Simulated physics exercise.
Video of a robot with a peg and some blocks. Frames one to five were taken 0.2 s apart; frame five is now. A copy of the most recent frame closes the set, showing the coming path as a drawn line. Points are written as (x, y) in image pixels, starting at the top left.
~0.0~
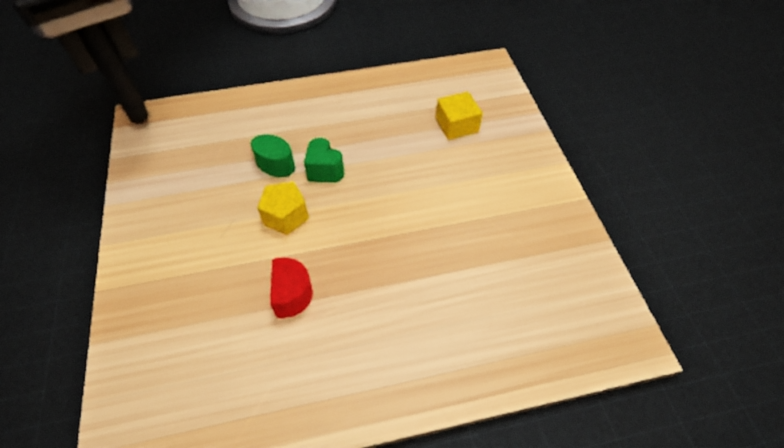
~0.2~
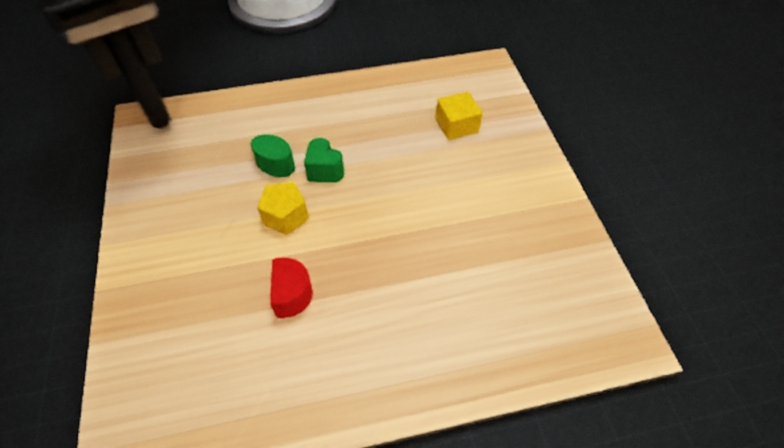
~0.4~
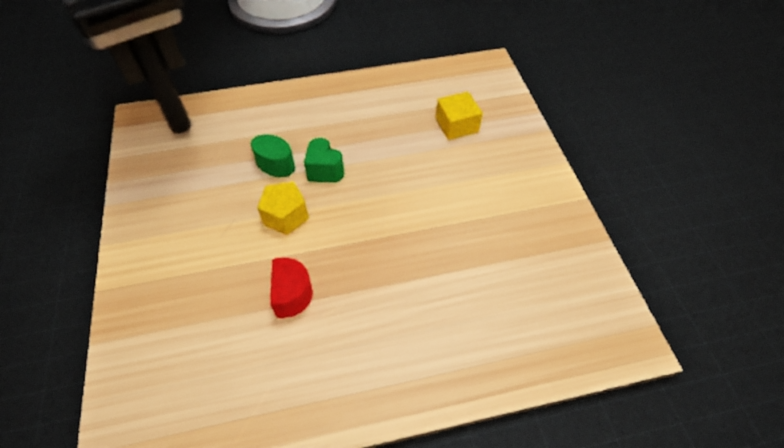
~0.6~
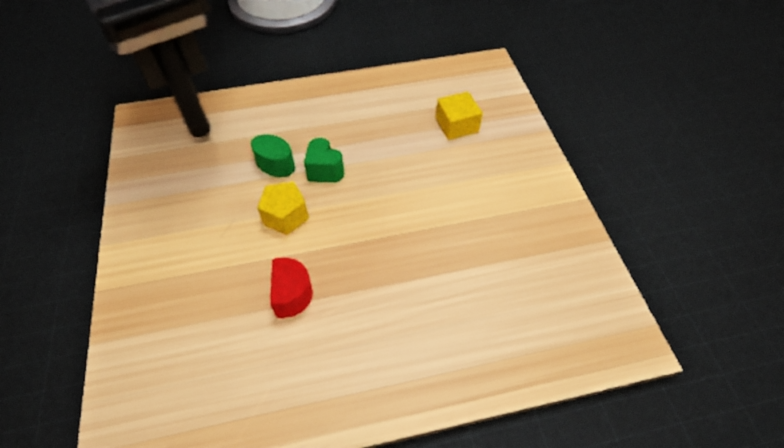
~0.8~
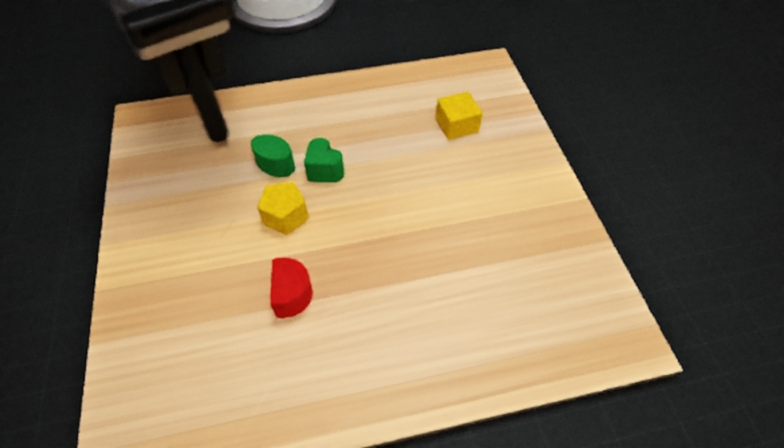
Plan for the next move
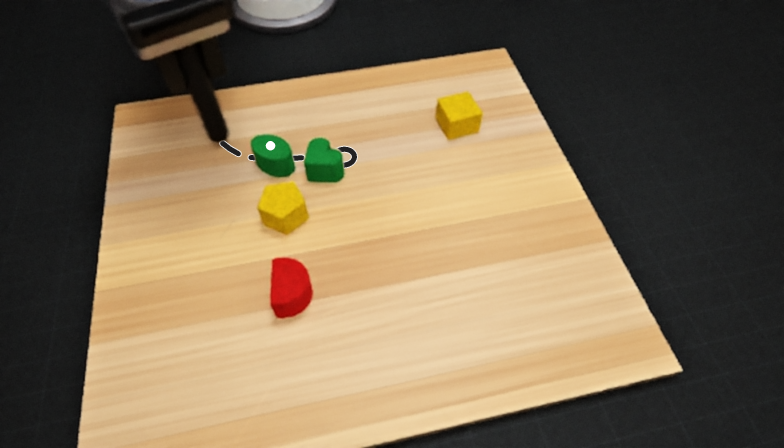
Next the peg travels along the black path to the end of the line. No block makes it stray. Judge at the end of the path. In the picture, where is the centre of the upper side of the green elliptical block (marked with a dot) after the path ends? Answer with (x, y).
It will likely be found at (313, 163).
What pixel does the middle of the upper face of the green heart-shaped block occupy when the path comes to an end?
Top centre: (354, 161).
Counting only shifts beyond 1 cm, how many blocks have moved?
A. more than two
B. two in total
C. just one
I'll go with B - two in total.
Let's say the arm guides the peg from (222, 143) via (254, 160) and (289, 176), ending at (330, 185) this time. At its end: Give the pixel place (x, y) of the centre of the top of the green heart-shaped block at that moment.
The answer is (353, 153).
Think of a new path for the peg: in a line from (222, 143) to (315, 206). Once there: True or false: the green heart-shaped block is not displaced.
The statement is incorrect.
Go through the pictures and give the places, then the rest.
In the first frame, peg's lower end at (140, 117); green elliptical block at (271, 146); yellow five-sided block at (281, 198); green heart-shaped block at (322, 152).
In the second frame, peg at (161, 122); blocks still.
In the third frame, peg at (181, 127); blocks still.
In the fourth frame, peg at (201, 131); blocks still.
In the fifth frame, peg at (219, 136); green elliptical block at (271, 146); yellow five-sided block at (281, 198); green heart-shaped block at (322, 152).
Drawn move, from (222, 143) through (256, 158) and (300, 158) to (344, 157); the dot is on the green elliptical block.
What follows on the original path. One third of the way, peg at (254, 151); green elliptical block at (280, 148).
Two thirds of the way, peg at (299, 151); green elliptical block at (307, 160), turned 70° clockwise; green heart-shaped block at (342, 157), turned 20° anticlockwise.
At the end, peg at (343, 150); green elliptical block at (313, 163), turned 95° clockwise; yellow five-sided block still; green heart-shaped block at (354, 161), turned 15° anticlockwise.
